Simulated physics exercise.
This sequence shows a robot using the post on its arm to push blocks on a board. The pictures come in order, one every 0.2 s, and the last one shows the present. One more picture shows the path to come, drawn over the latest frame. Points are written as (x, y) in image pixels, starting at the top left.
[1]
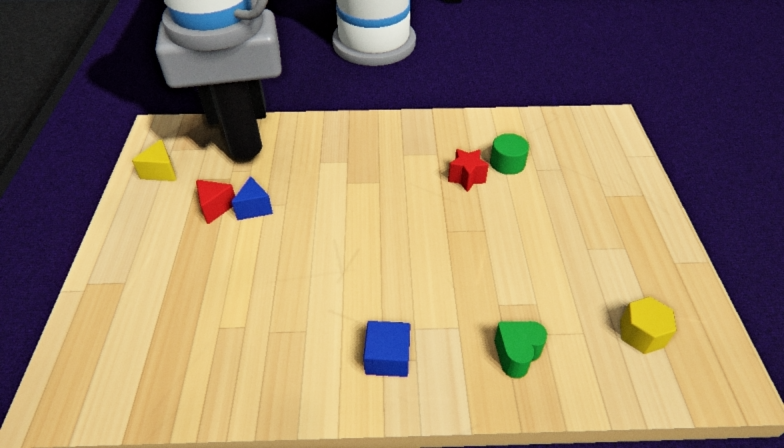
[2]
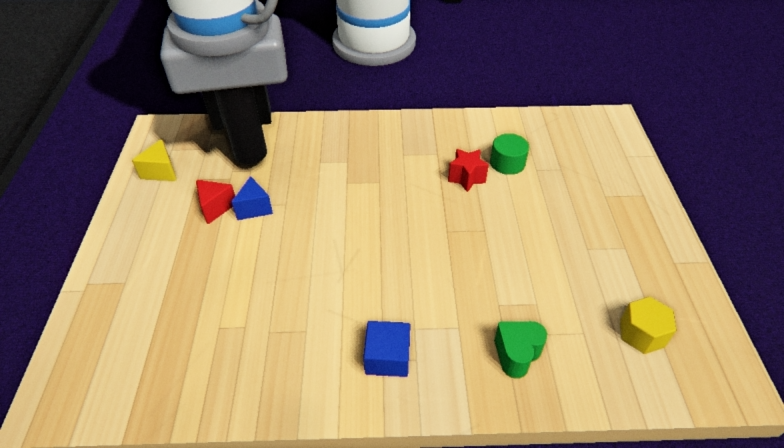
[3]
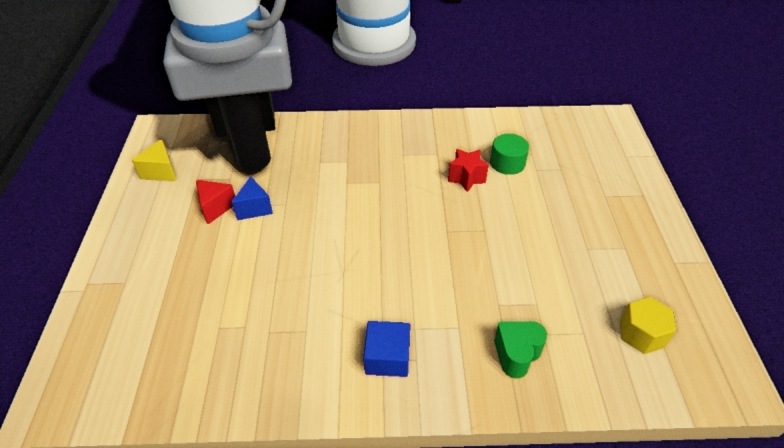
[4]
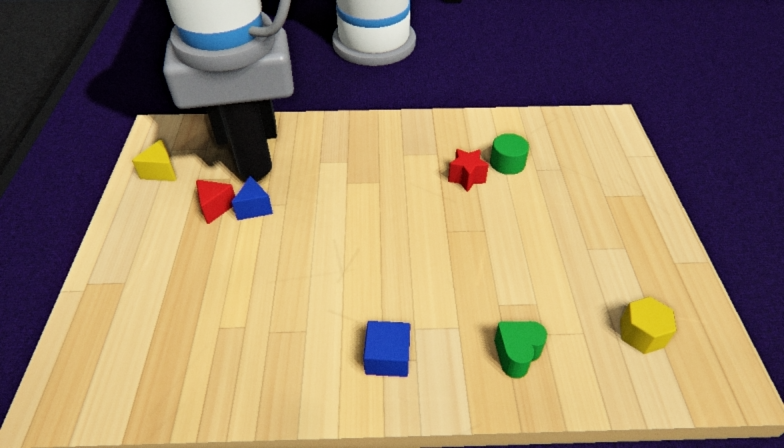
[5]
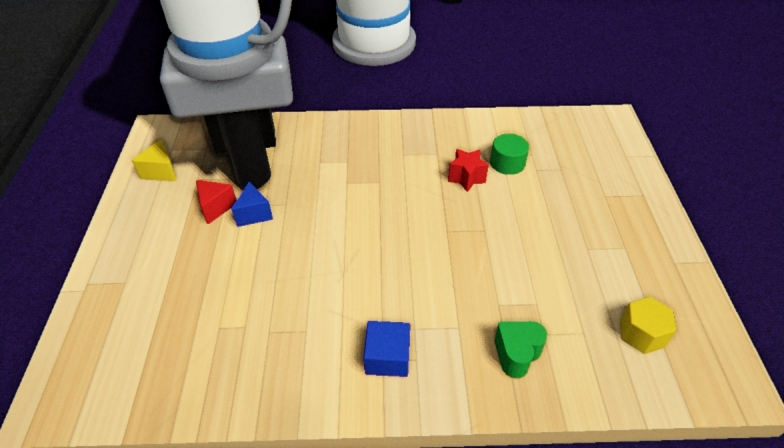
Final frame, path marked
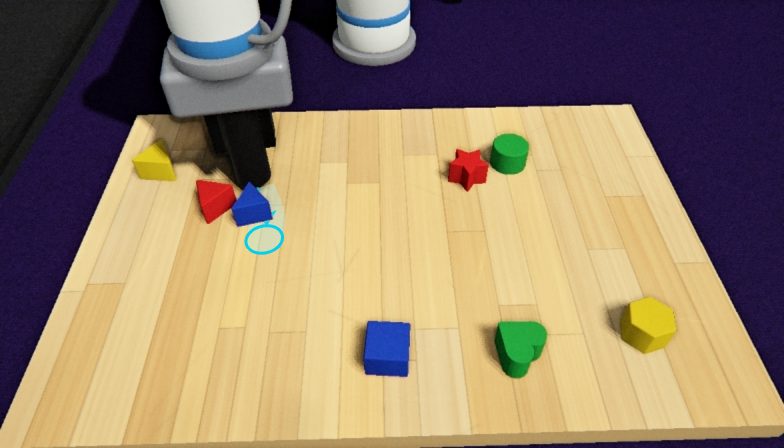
At first, a robot arm's dark post stands near the upper left of a wooden board, just above a red and a blue triangular block. The post edges downward and slightly right while the blocks stay still, then it nudges the blue triangle slightly down, with the other blocks unmoved.
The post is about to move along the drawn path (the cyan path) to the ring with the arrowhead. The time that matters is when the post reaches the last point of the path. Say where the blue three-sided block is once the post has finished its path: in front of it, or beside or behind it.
The post still pushes it.
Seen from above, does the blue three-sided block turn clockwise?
Yes, I think so.
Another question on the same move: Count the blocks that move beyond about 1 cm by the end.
One block moves.
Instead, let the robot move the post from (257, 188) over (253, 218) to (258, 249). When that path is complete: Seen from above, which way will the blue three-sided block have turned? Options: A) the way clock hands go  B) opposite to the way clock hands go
Option B.
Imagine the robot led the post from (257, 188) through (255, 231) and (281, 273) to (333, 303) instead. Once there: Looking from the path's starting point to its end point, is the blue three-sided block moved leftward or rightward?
The answer is right: Facing from the path's start to its end, that's where the blue three-sided block shifts.
Path on the board, from (257, 188) by way of (264, 204) and (267, 220) to (264, 239).
On the path given first. Halfway along, post (263, 200); blue three-sided block (247, 222), turned 30° clockwise.
At the end, post (261, 228); red three-sided block in place; blue three-sided block (240, 241), turned 95° clockwise.
